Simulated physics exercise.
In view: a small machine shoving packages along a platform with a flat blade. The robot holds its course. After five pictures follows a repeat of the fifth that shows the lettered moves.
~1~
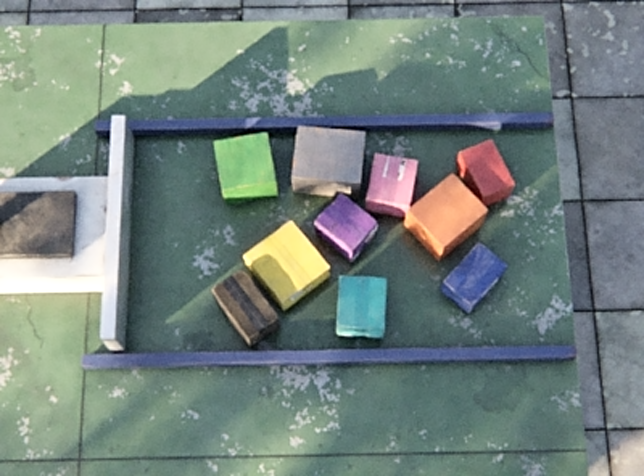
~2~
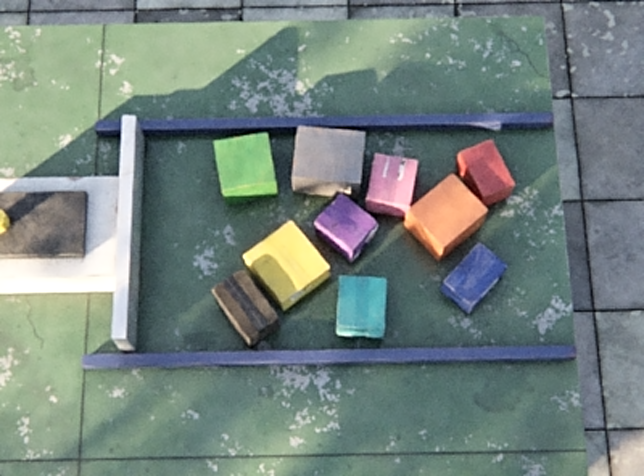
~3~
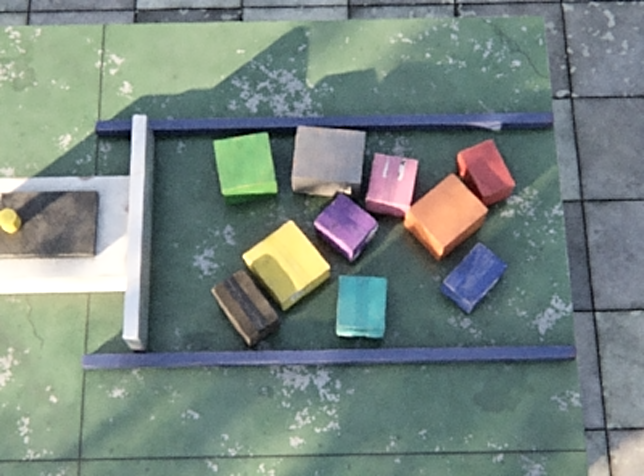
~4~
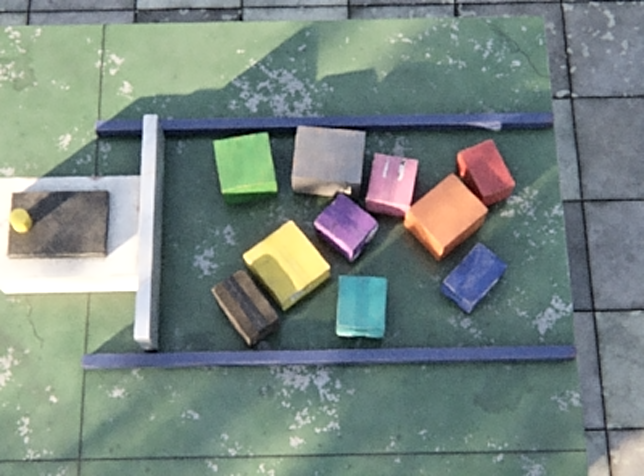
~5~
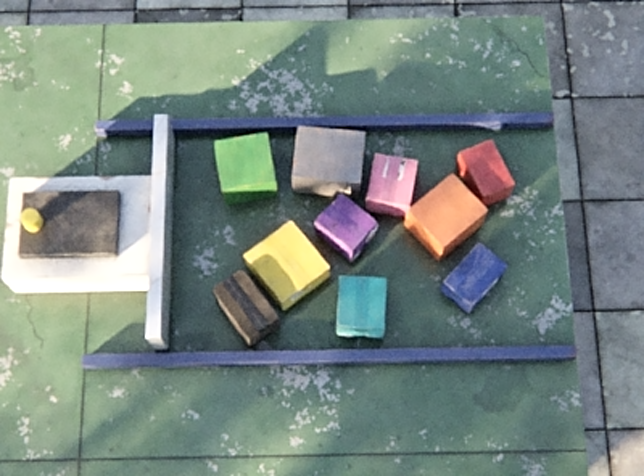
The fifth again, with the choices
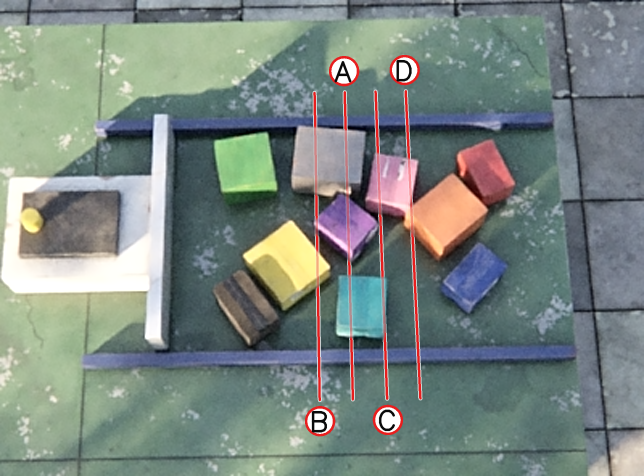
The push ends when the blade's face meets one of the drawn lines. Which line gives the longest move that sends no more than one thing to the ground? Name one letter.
As far as mark D.
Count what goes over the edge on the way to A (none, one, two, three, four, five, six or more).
The count is none.
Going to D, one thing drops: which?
The red crate goes over.
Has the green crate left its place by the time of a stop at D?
Yes.
On the marked copy, A at (349, 238); B at (317, 239); C at (381, 238); D at (413, 237).
Taking D. A third of the way, robot (169, 222); pink parcel (402, 186); black box (276, 317).
Two thirds of the way, robot (260, 220); red crate (504, 173); blue parcel (480, 287).
When it is over, robot (330, 219); red crate over the edge; blue parcel (550, 290); one fallen.
As for the rest, A is within the limit but short; B is within the limit but short; C is within the limit but short.
